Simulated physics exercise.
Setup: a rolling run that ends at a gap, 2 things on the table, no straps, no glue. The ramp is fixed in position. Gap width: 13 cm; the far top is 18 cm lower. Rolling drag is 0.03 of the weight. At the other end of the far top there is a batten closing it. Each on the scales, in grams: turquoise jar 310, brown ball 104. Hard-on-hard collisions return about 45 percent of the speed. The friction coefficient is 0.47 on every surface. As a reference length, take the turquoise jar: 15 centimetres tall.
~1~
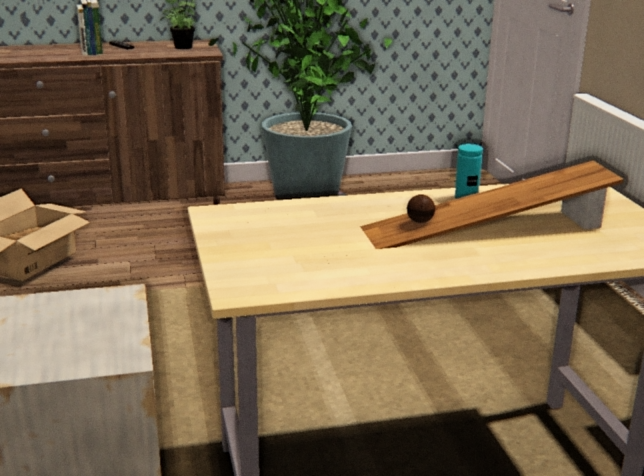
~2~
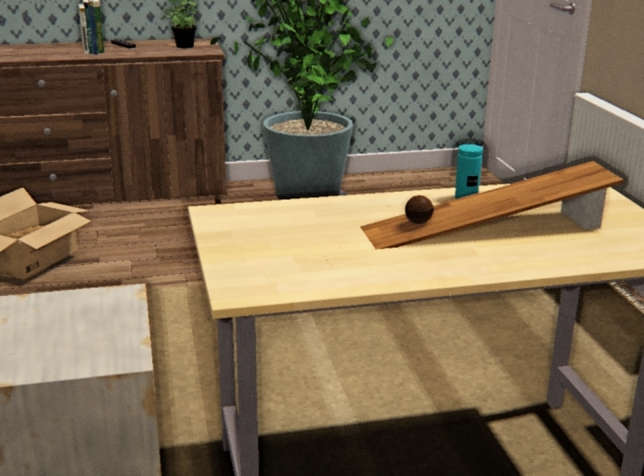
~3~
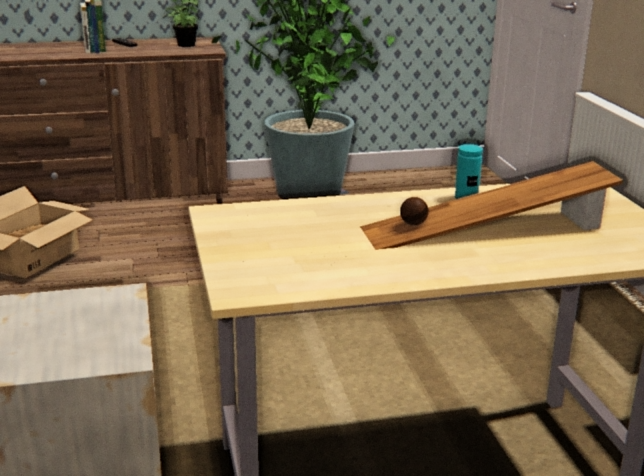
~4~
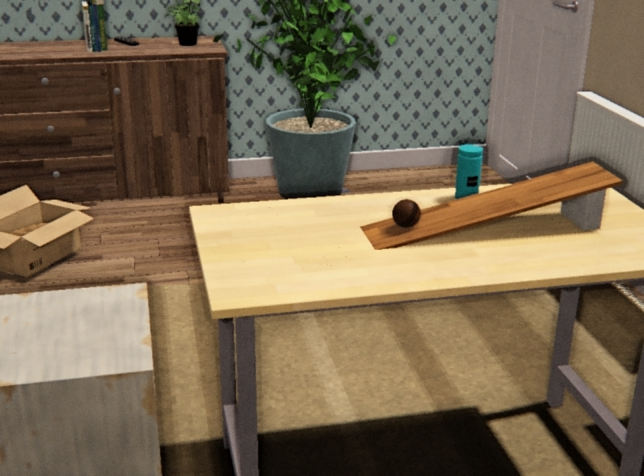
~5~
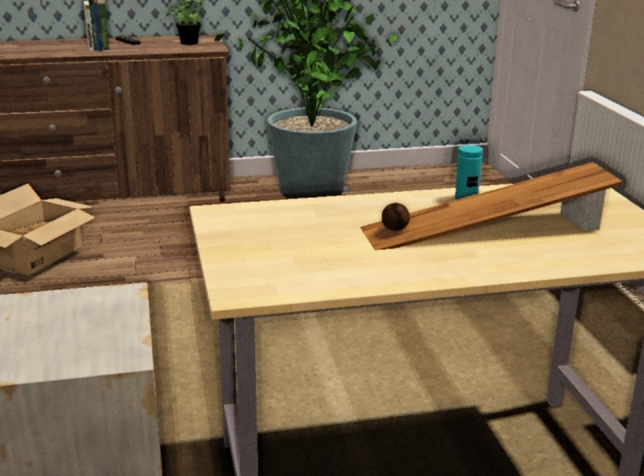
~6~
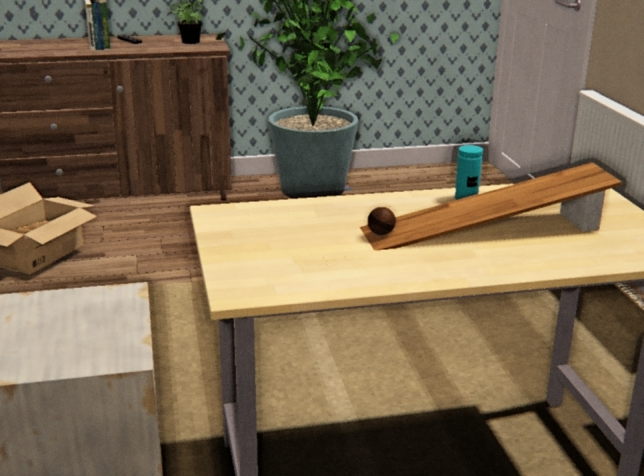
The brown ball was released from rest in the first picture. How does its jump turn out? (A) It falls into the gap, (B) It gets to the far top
The answer is A.
Then, 0.30 s after the last picture, edge 29 cm away; brown ball near (316, 229).
Then, 0.90 s after the last picture, -0 cm past the table's edge; brown ball near (199, 238).
Then, 1.20 s after the last picture, down in the gap; brown ball near (186, 354).
Then, 1.40 s after the last picture, down in the gap; brown ball near (243, 468).
By the end, down in the gap; turquoise jar in place, give or take 8 cm.
